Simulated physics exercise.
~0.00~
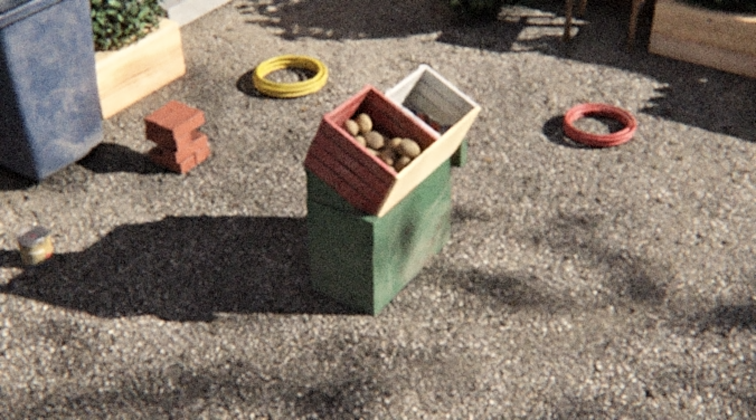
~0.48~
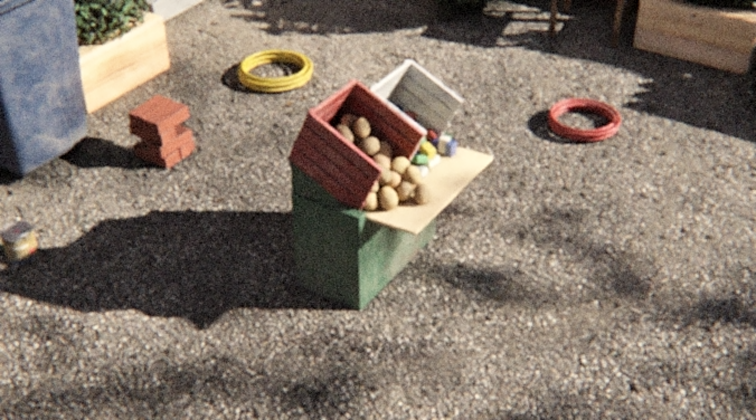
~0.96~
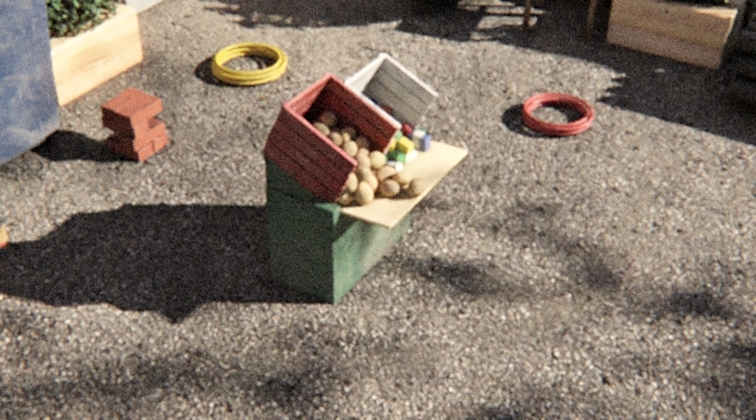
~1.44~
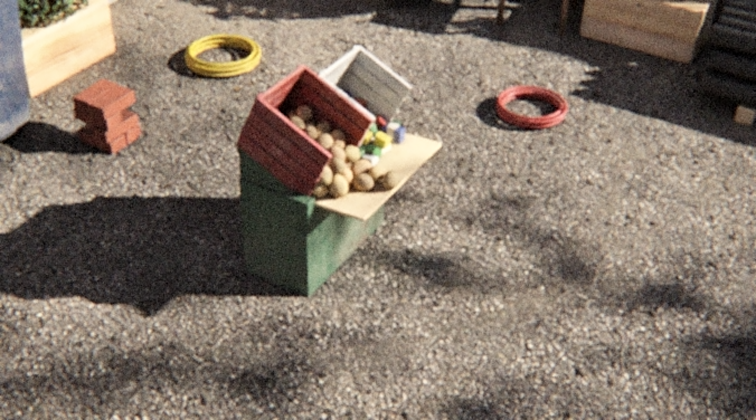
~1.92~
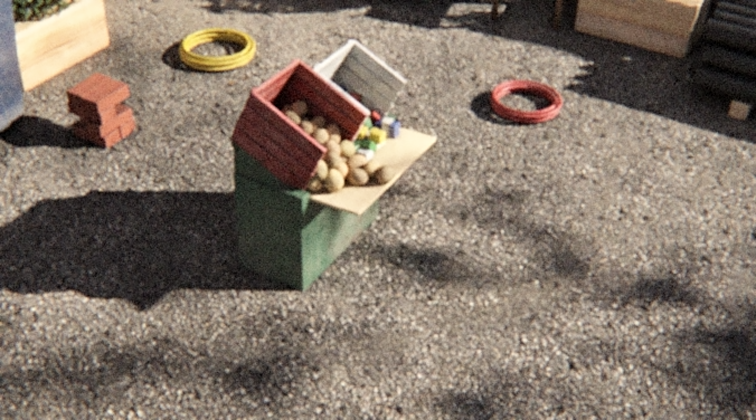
Sunlit gravel yard, a flap lowering before tilted red and white chutes, potatoes and toy bricks sliding onto it and staying there.
